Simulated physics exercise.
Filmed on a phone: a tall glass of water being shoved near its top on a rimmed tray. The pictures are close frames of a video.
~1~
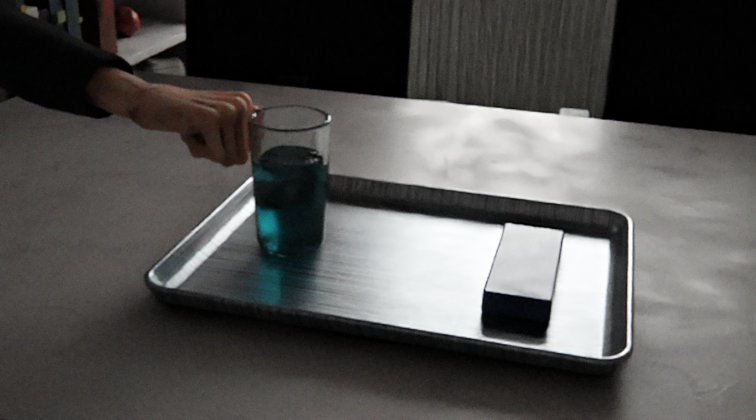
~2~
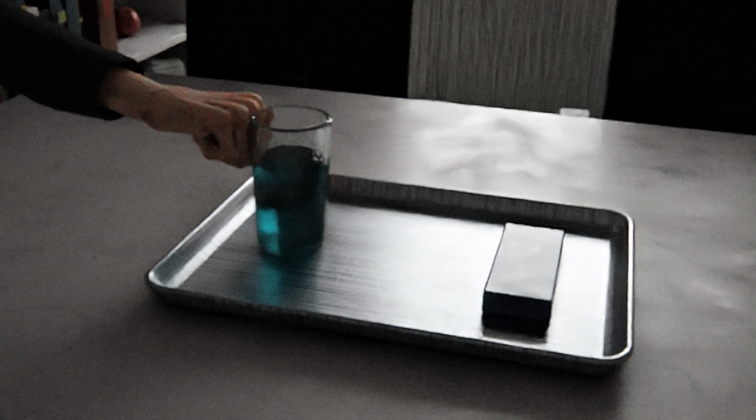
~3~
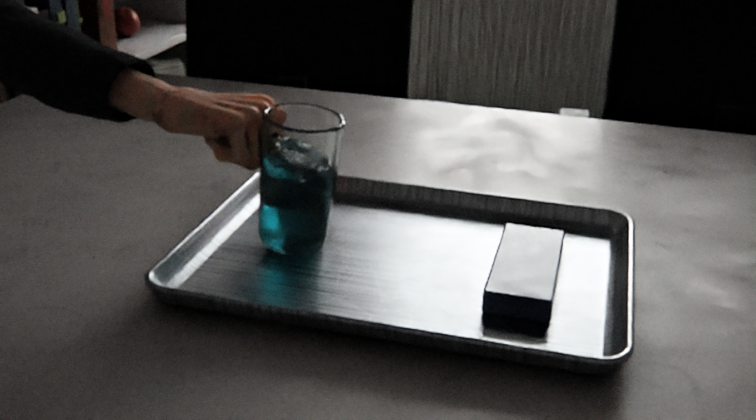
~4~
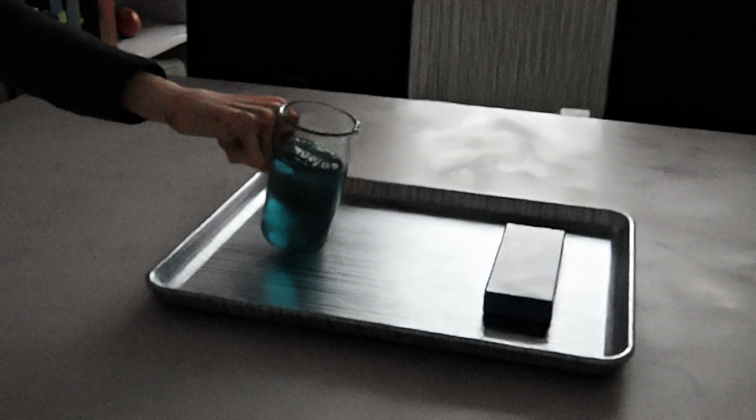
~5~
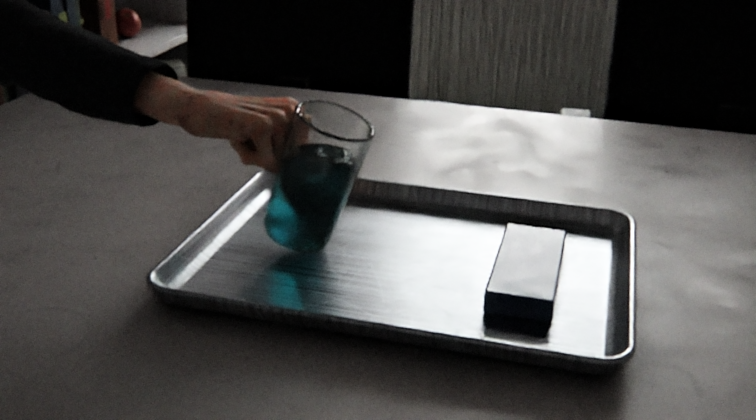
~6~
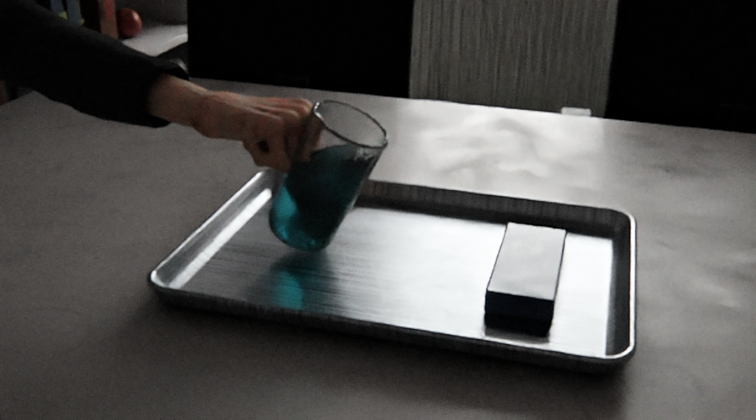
At first, a hand in a dark sleeve pushes near the top of an upright glass of blue-green liquid on a rimmed metal tray, left of a dark block. Then the glass leans steadily to the right under the hand, its liquid shifting inside, until it is clearly tilted.
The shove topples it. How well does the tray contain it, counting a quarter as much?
In the end three quarters and more stay on the tray.
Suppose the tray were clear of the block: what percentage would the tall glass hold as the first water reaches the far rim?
About 65 per cent.
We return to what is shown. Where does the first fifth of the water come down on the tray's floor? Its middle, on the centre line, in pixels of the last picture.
Around (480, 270).
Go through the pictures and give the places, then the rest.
In the first picture, it leans 0°; its right rim is at (326, 124); the water meets the walls at (261, 151) and (325, 159); the tray's far rim is at (630, 278); a block is fixed to the tray further along.
In the second picture, it leans 0°; its right rim is at (327, 124); the water meets the walls at (262, 151) and (325, 159).
In the third picture, it leans 6°; its right rim is at (340, 127); the water meets the walls at (272, 132) and (332, 164).
In the fourth picture, it leans 12°; its right rim is at (355, 132); the water meets the walls at (284, 133) and (343, 162).
In the fifth picture, it leans 18°; its right rim is at (370, 137); the water meets the walls at (288, 156) and (357, 159).
In the sixth picture, it leans 25°; its right rim is at (384, 145); the water meets the walls at (299, 157) and (375, 156).
A moment on, the tall glass is falling and 100 per cent is in the glass, 0 on the tray and 0 above or beyond its rim.
Next, the tall glass lies on its side and 76 per cent is in the glass, 13 on the tray and 11 above or beyond its rim.
Then the tall glass lies on its side and 43 per cent is in the glass, 40 on the tray and 17 above or beyond its rim.
Later the tall glass lies on its side and 23 per cent is in the glass, 62 on the tray and 15 above or beyond its rim.
In the end 88 per cent is held by tray and glass, 12 is off the tray.
